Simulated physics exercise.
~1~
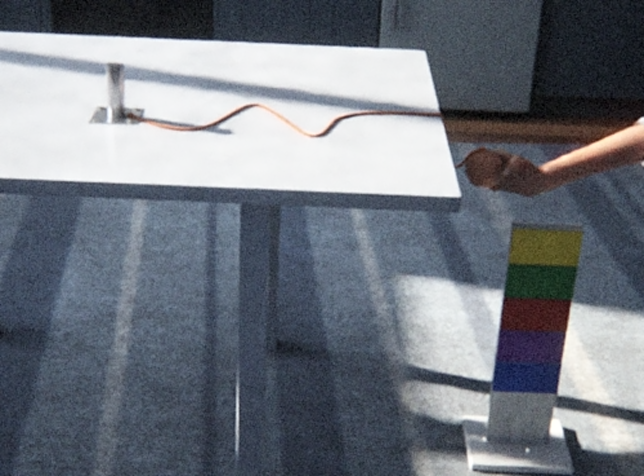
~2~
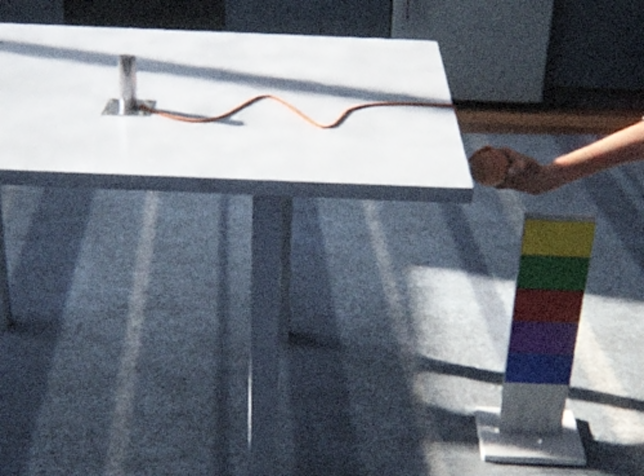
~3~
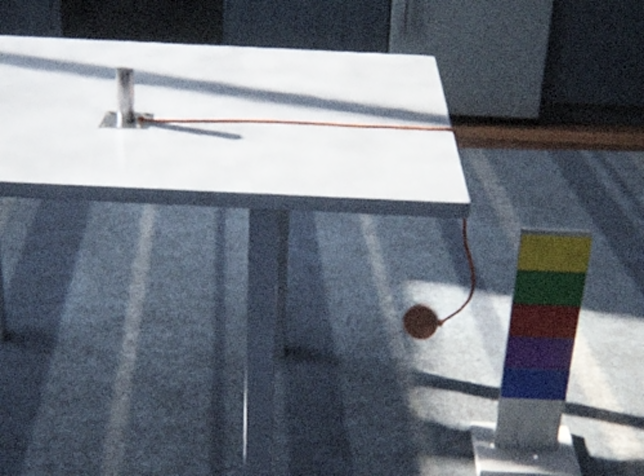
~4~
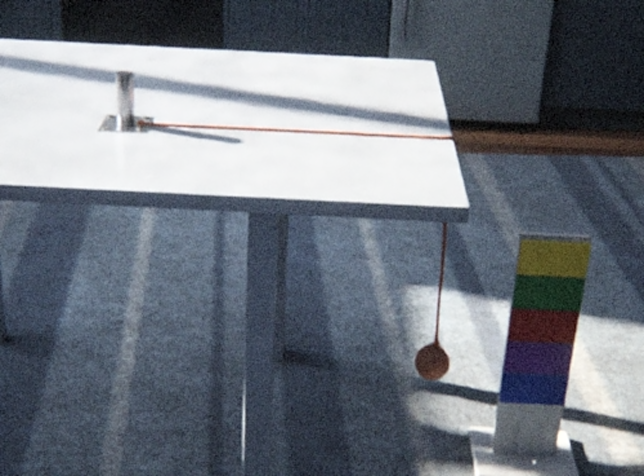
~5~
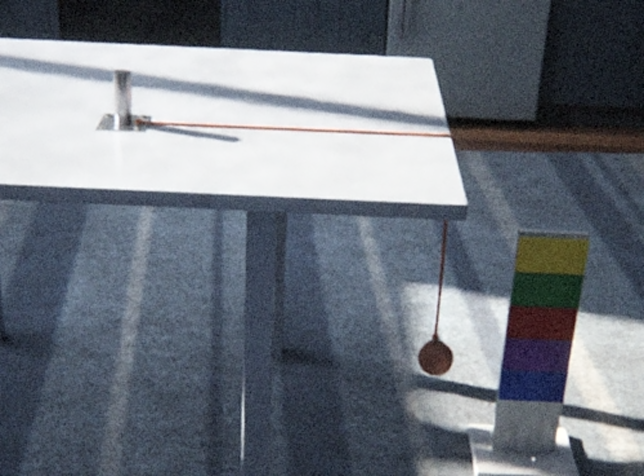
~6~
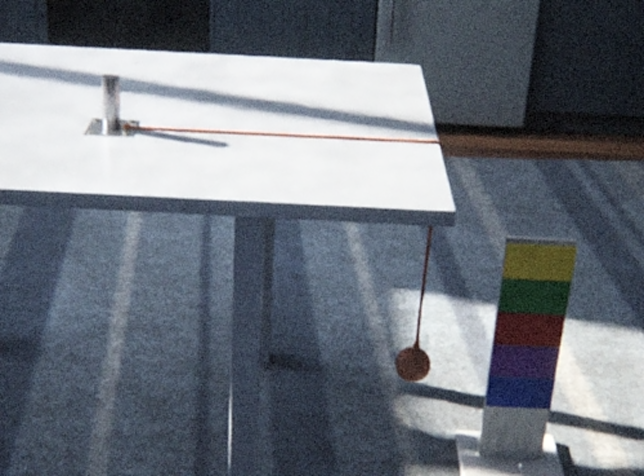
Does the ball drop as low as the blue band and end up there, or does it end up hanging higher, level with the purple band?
It ends up hanging on the lace with its centre level with the purple band.
